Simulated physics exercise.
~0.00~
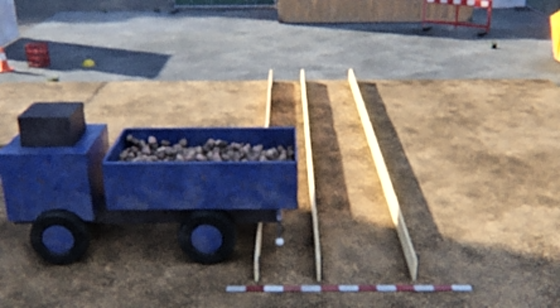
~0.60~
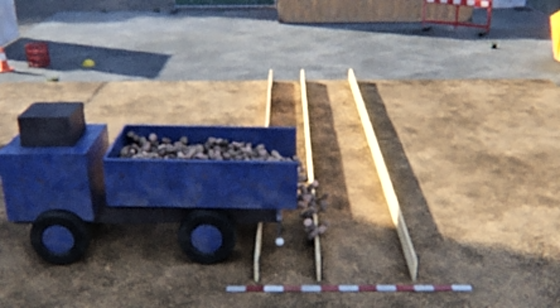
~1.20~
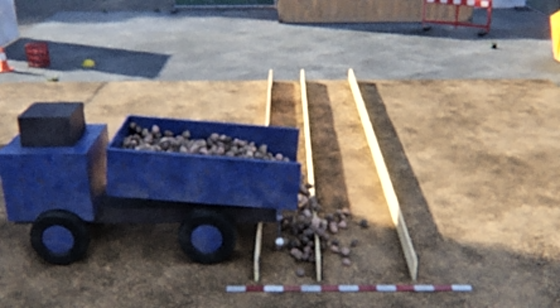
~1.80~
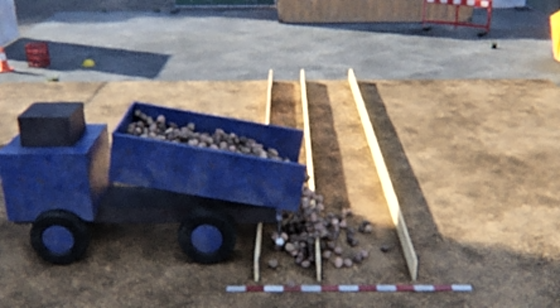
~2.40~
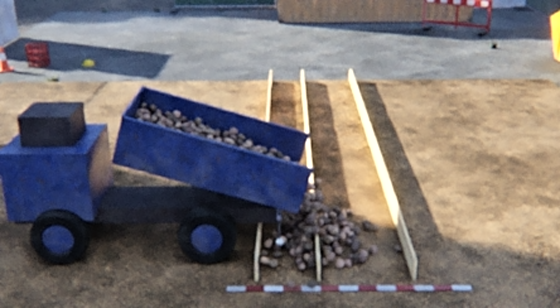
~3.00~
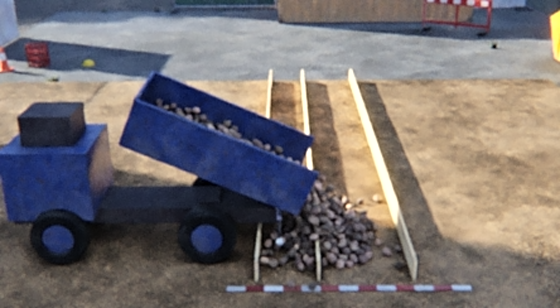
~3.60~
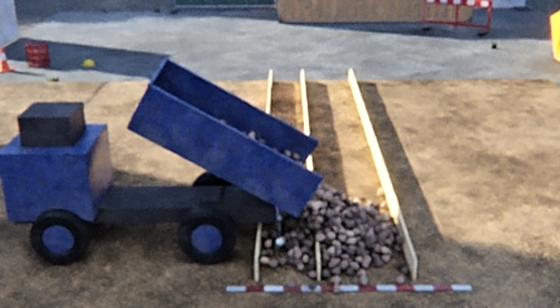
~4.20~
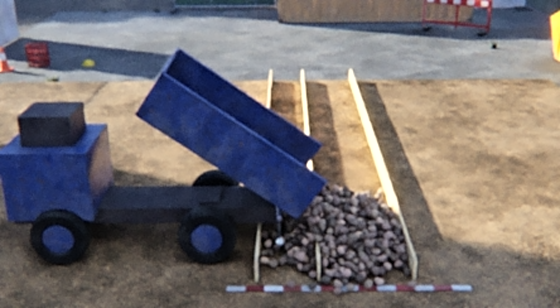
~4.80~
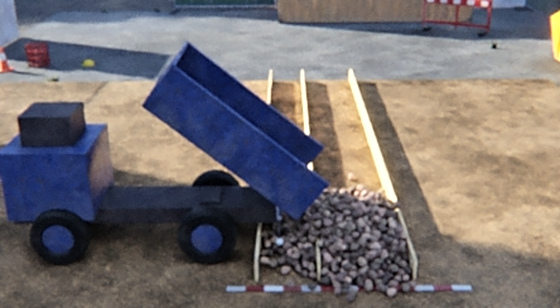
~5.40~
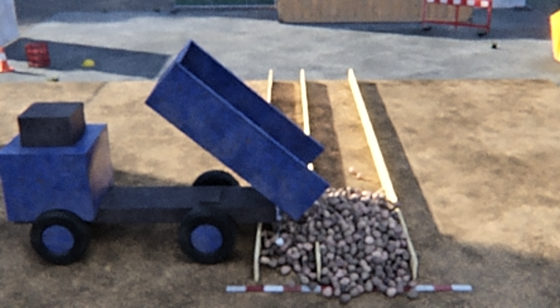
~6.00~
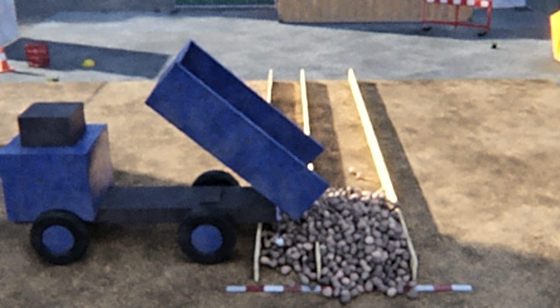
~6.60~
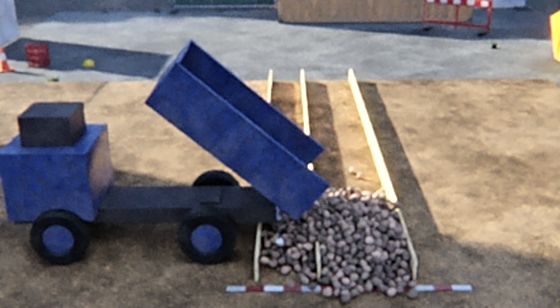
A blue tipping truck, seen from the side and slightly above, stands at the left of a sunlit building site, its open bed full of rounded grey-brown stones. To its right, three pale boards run back across the brown dirt behind a red and white striped staff. The bed begins to tilt, and stones spill from its right end among the boards. As its left end climbs steeply, the heap spreads rightward to the farthest board. Finally the raised bed is empty and still, with the stones at rest in a broad pile, mostly between the middle and right boards.
